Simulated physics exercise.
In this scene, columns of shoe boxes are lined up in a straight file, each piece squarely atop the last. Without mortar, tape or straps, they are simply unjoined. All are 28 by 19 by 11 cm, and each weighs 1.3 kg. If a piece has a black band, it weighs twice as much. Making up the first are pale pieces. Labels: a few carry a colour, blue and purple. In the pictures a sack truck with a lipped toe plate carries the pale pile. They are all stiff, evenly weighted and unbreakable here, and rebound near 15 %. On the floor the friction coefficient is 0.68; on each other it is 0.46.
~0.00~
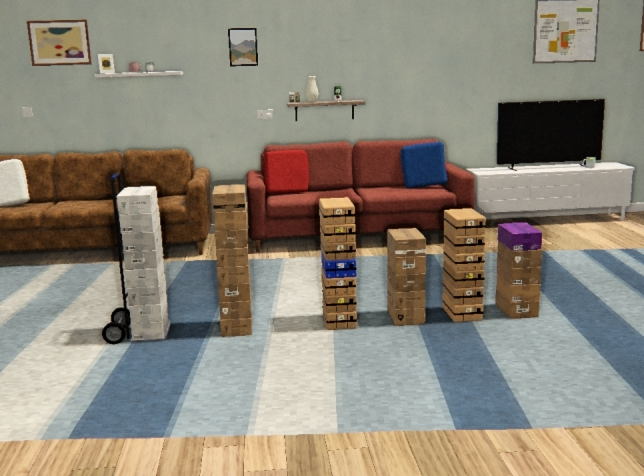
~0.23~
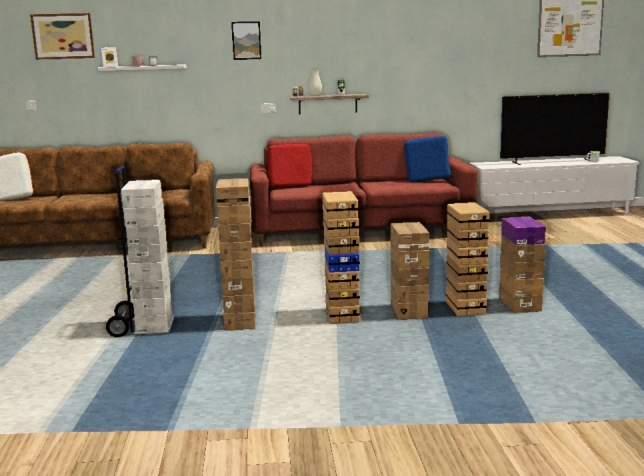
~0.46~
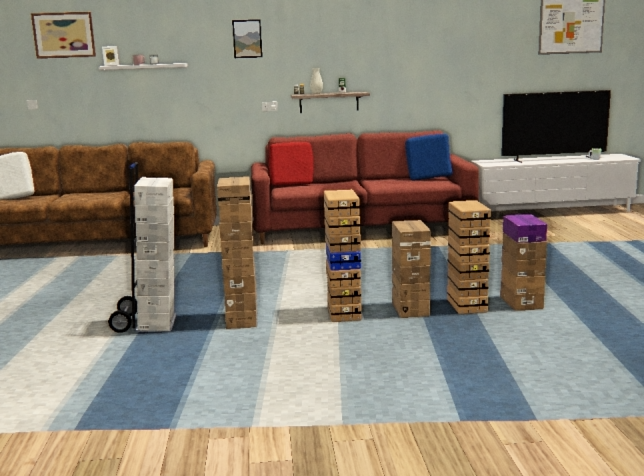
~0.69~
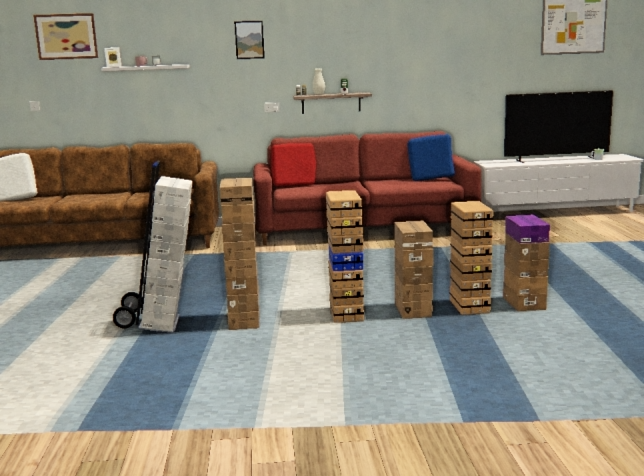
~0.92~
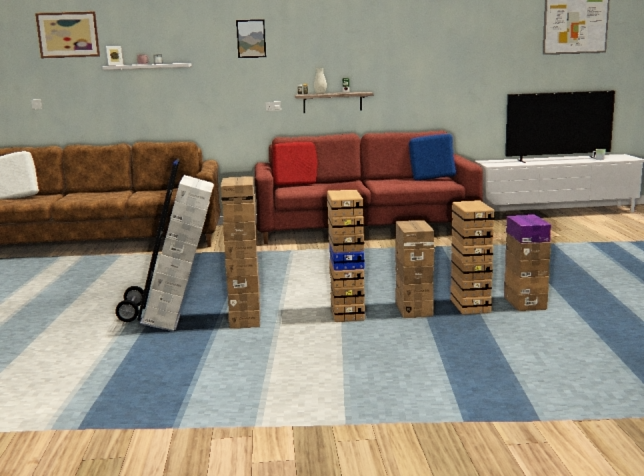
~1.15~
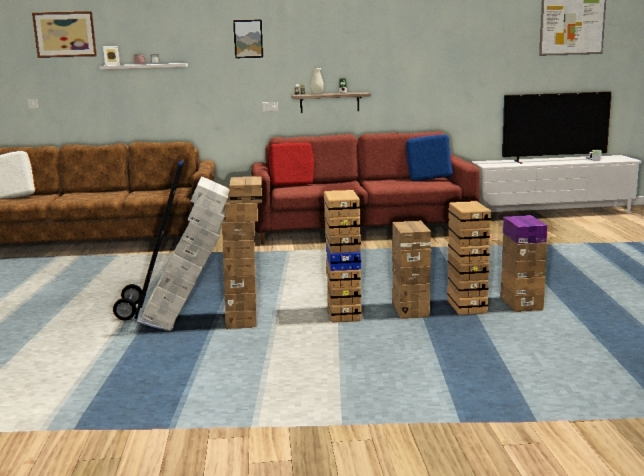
White box stack on a hand truck tilting right until its upper boxes lean against the neighbouring brown stack, shifting its top.
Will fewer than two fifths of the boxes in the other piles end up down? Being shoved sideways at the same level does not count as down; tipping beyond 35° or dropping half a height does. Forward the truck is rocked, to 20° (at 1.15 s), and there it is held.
No.
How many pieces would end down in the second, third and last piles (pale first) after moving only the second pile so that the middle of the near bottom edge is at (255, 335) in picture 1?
Down counts: Second 8, third 7, last 5.
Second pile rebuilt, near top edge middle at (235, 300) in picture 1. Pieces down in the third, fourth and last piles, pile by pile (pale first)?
Result: Third pile 0, fourth pile 0, last pile 0.
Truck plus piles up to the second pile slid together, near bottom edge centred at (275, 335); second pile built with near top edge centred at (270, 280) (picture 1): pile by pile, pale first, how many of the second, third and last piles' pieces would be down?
Result: Second pile 0, third pile 0, last pile 0.
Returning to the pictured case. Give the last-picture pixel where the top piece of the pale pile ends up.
Around (298, 271).
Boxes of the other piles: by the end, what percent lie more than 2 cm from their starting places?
100 percent.
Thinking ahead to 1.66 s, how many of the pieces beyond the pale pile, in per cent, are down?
By then, 5 per cent.
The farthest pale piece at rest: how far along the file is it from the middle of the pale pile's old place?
90 cm.
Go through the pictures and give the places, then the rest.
In the first frame (places mark the middle of the side facing us), truck frame (116, 212) 0° forward; purple box (527, 242); blue box (341, 269); the rest undisturbed.
In the second frame, truck frame (120, 205) 0° forward; purple box (531, 236).
In the third frame, truck frame (132, 201) 5° forward, top of the pale pile leaning 5°; purple box (532, 234); the rest undisturbed.
In the fourth frame, truck frame (150, 200) 11° forward, top of the pale pile leaning 11°; purple box (535, 234); the rest undisturbed.
In the fifth frame, truck frame (167, 197) 17° forward, top of the pale pile leaning 19°; blue box (349, 262); the rest undisturbed.
In the sixth frame, truck frame (170, 197) 20° forward, top of the pale pile leaning 27°; blue box (346, 262); purple box (533, 235); 3 disturbed, none down.
After 1.66 s, 8 of the pale pile down; 1 of the 31 other boxes down.
After 2.20 s, 8 of the pale pile down; 9 of the 31 other boxes down; blue box leaning 22°.
After 3.28 s, 8 of the pale pile down; 30 of the 31 other boxes down; blue box leaning 45°, 14 cm lower; purple box leaning 40°, 13 cm lower.
At rest (4.4 s), 8 of the pale pile down; 30 of the 31 other boxes down; purple box upside down; blue box leaning 45°, 15 cm lower. That is 97 per cent. As the last picture would show them, middles, blue box near (407, 275).
